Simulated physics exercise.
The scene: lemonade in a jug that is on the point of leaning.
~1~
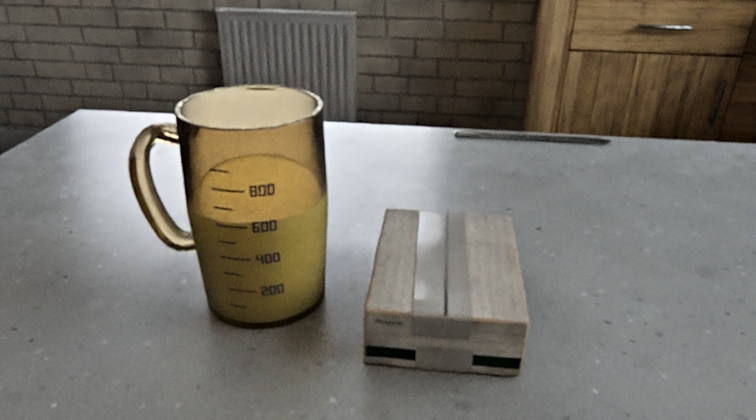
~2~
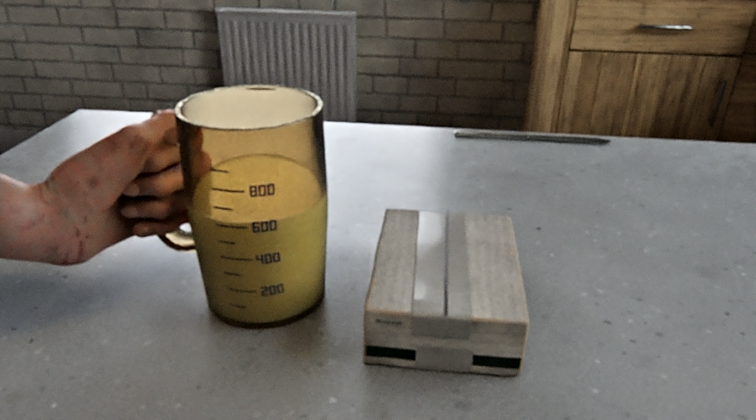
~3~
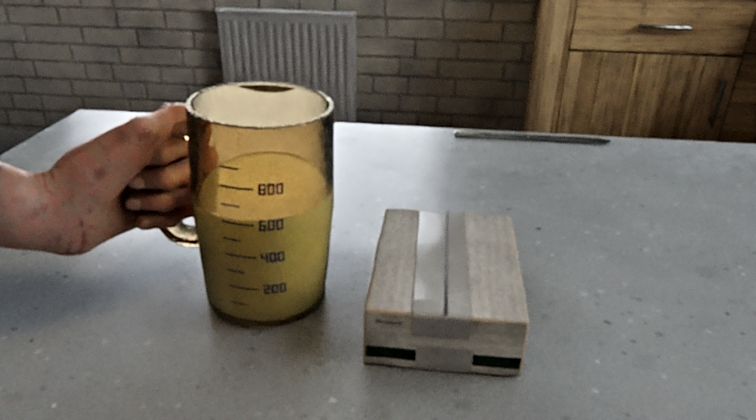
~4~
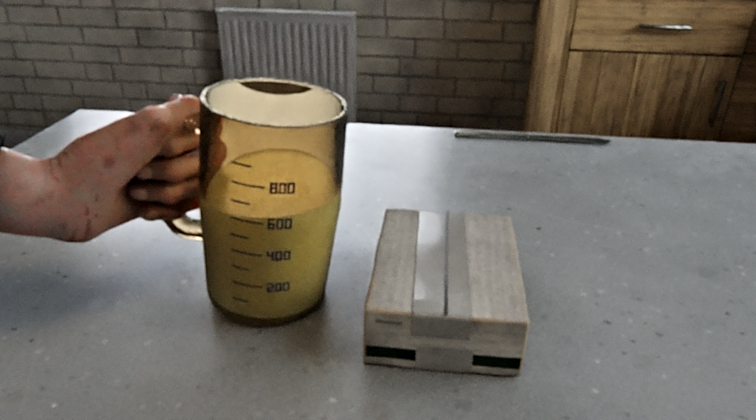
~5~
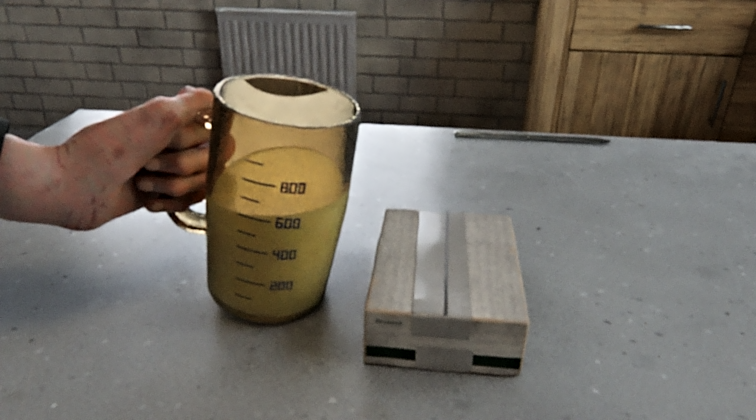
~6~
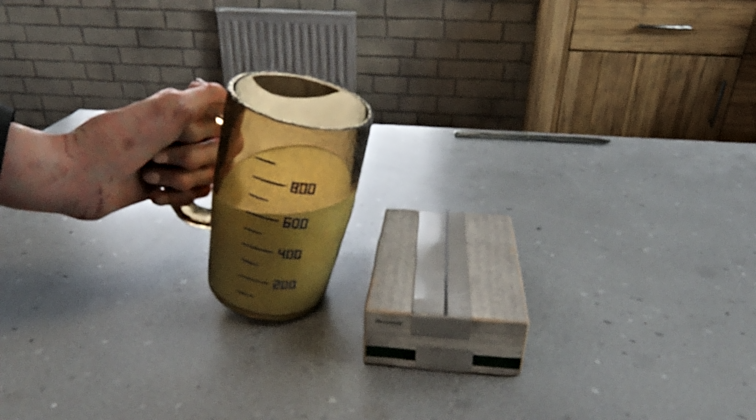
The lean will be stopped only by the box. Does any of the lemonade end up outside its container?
No.
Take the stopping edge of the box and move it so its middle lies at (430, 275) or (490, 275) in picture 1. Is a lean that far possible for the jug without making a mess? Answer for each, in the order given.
Taking each in turn, it overflows, then it overflows.
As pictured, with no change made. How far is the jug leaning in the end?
It settles at about 35 degrees from upright.
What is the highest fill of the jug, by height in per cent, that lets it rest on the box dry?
Fill limit: Approx. 80 in a hundred.
A moment on, the jug leans by about 25°; all is still inside.
Further on, the jug leans by about 35°; all is still inside.
When it is over, the jug leans by about 35°, against the box; all is still inside.
